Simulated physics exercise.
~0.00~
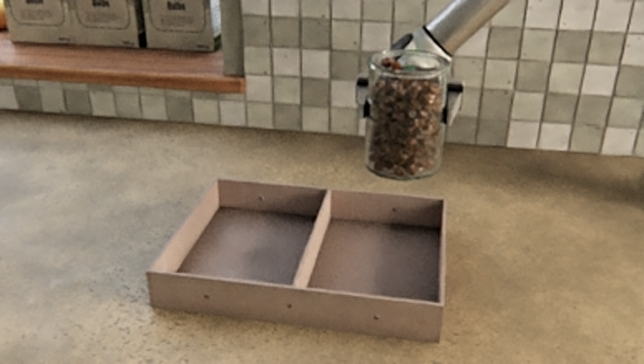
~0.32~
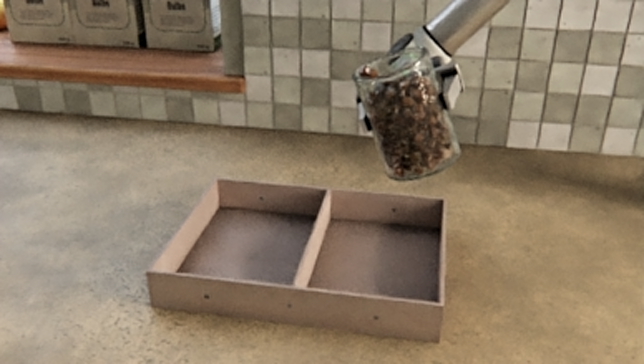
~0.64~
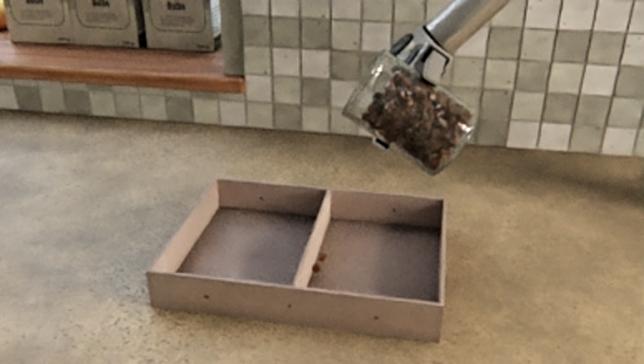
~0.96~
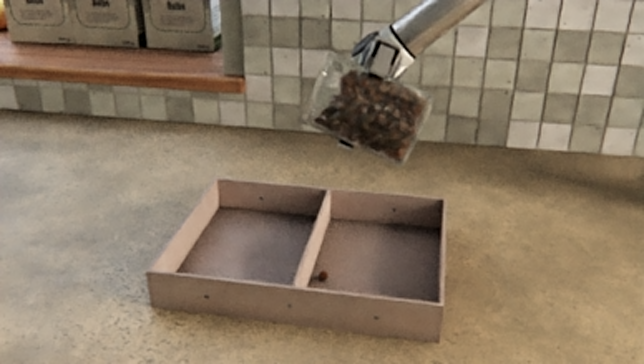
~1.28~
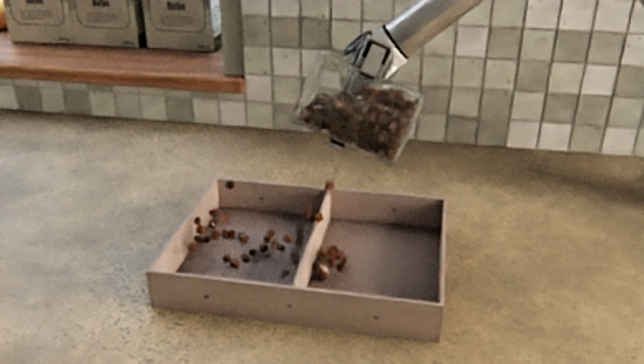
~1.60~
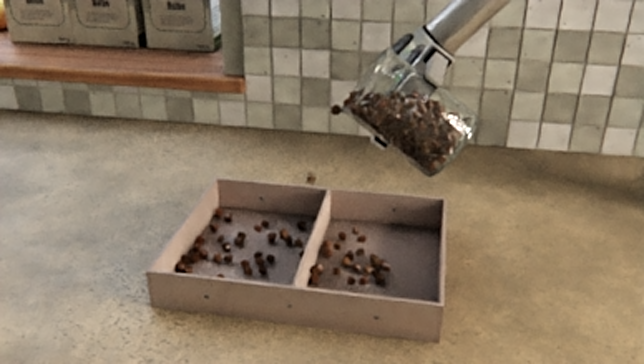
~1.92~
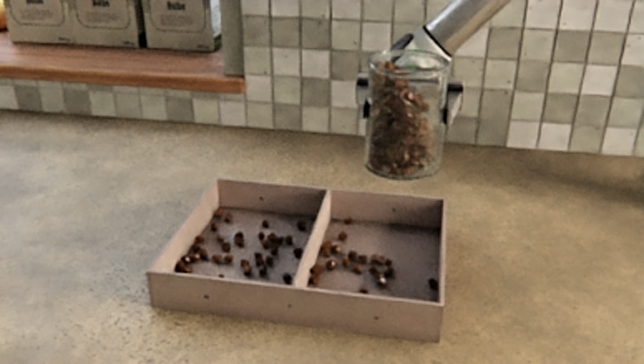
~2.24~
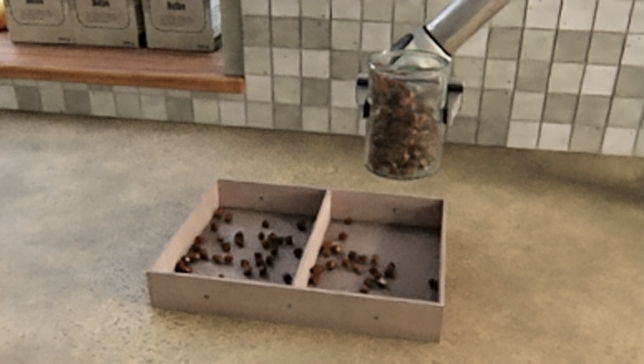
A clear cup packed with small brown pellets hangs in a metal gripper above a shallow, open tray split in two by a cross wall. The gripper begins tipping the cup toward the left, and a few pellets drop beside the divider. It leans further until the cup lies nearly on its side, and more pellets tumble out, scattering through both compartments. The gripper then swings the cup back upright while the last loose pieces settle. At the end, most pellets remain in the cup, with a thin scatter resting in each half of the tray.
